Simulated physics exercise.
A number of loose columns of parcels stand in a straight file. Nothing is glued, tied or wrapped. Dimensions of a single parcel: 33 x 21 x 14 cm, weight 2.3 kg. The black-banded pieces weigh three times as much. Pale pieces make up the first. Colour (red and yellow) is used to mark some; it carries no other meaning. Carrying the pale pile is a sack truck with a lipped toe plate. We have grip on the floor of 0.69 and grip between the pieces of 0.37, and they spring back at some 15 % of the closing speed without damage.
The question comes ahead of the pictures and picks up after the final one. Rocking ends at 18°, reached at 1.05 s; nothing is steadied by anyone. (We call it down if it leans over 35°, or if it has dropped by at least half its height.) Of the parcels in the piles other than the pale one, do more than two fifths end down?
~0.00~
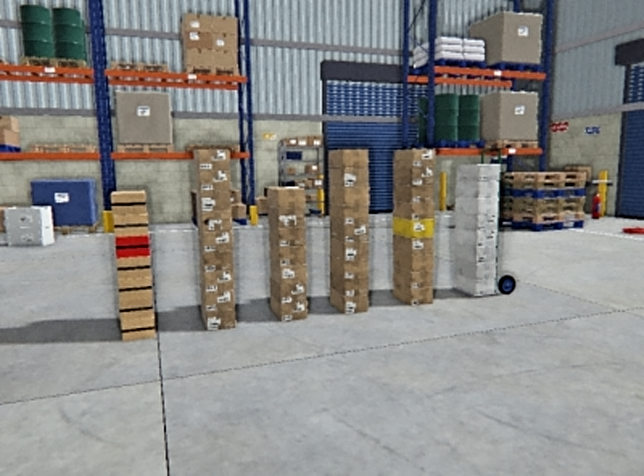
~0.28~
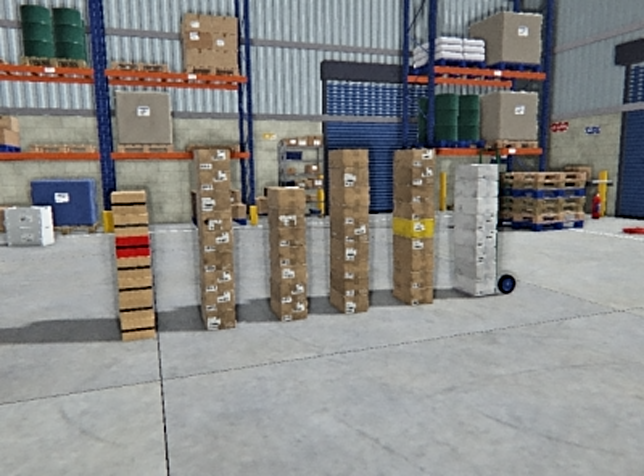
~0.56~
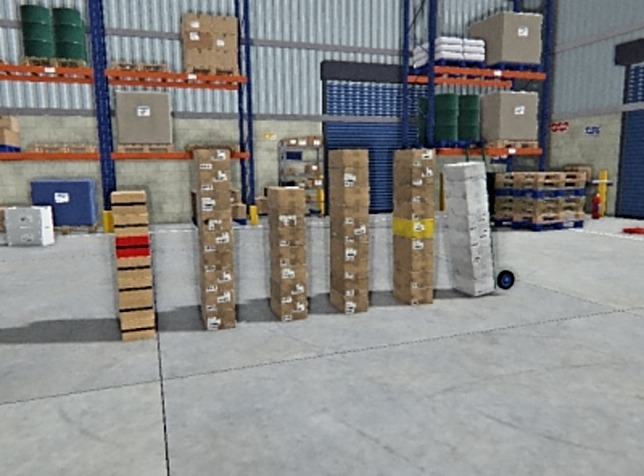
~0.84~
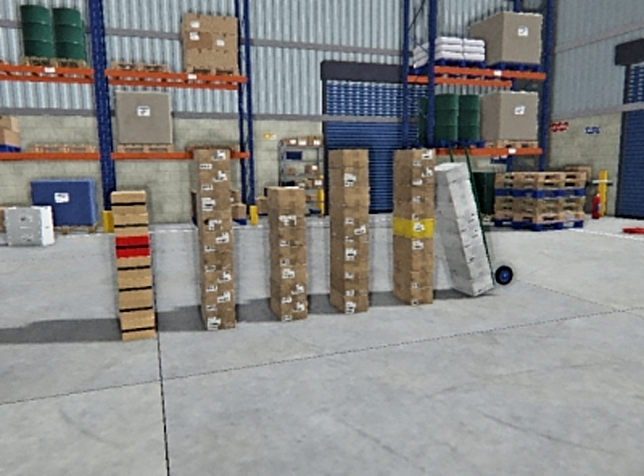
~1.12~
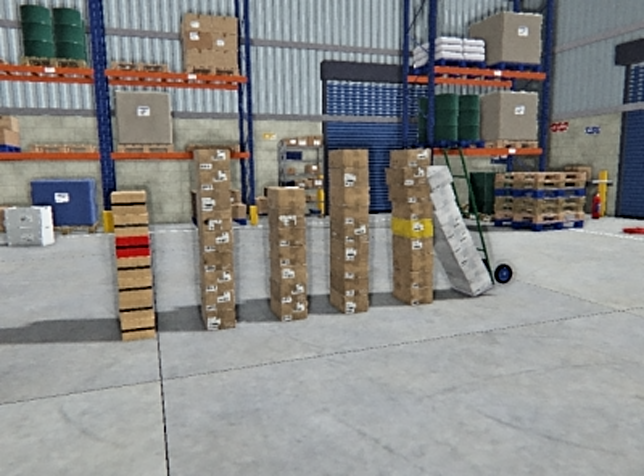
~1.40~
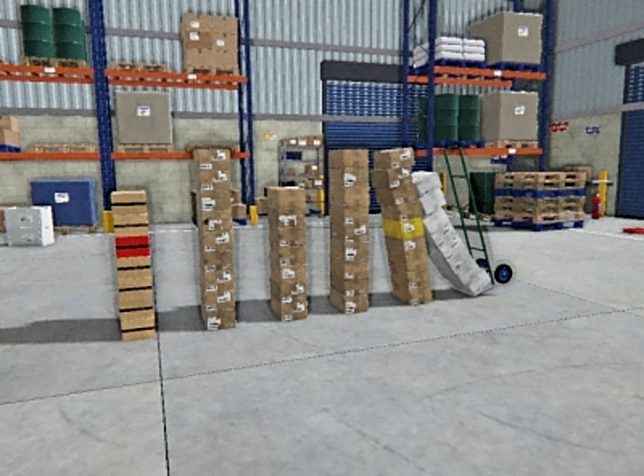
Yes.
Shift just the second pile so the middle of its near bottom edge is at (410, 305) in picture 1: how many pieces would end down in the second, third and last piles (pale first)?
You'd end with the second pile at 8, the third at 9 and the last at 7 down.
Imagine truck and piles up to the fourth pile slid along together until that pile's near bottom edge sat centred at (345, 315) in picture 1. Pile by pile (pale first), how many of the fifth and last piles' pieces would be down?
Pile by pile, fifth 9 and last 7.
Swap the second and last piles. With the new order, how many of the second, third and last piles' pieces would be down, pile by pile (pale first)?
After the swap, the second pile would have 0 down, the third 0 and the last 0.
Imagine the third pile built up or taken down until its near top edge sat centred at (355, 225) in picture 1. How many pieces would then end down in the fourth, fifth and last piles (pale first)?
You'd get fourth 6, fifth 1 and last 0.
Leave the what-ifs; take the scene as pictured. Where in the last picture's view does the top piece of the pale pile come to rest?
Around (348, 258).
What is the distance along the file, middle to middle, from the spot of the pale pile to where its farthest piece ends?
About 125 cm along the file.
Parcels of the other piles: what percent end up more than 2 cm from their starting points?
It comes to 100 percent.
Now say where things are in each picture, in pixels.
In the first frame (we follow the side turned to the camera), truck frame 0° forward; red parcel (133, 247); yellow parcel (423, 229); no other piece has moved.
In the second frame, truck frame 1° forward; yellow parcel (423, 229).
In the third frame, truck frame (485, 177) 8° forward, top of the pale pile leaning 8°; yellow parcel (423, 229); no other piece has moved.
In the fourth frame, truck frame (472, 176) 16° forward, top of the pale pile leaning 17°; yellow parcel (423, 229); no other piece has moved.
In the fifth frame, truck frame (467, 177) 18° forward, top of the pale pile leaning 26°; yellow parcel (422, 229); 4 stirred so far.
In the sixth frame, truck frame (467, 177) 18° forward, top of the pale pile leaning 25°; yellow parcel (412, 229) tipped 8°; red parcel (133, 247); steepest lean 8°, the parcel at (405, 194); 9 stirred so far.
Around 1.86 s, 8 of the pale pile down; 5 of the 41 other parcels down; yellow parcel tipped 28°, 8 cm lower.
Around 2.40 s, 8 of the pale pile down; 18 of the 41 other parcels down; yellow parcel tipped 37°, 27 cm lower.
Around 3.32 s, 8 of the pale pile down; 41 of the 41 other parcels down; red parcel tipped 56°, 28 cm lower; yellow parcel tipped 38°, 29 cm lower.
Finally (4.6 s), 8 of the pale pile down; 40 of the 41 other parcels down; red parcel on its side; yellow parcel tipped 38°, 29 cm lower. That is 98 per cent. Seen by the last camera, middles, yellow parcel near (321, 267).
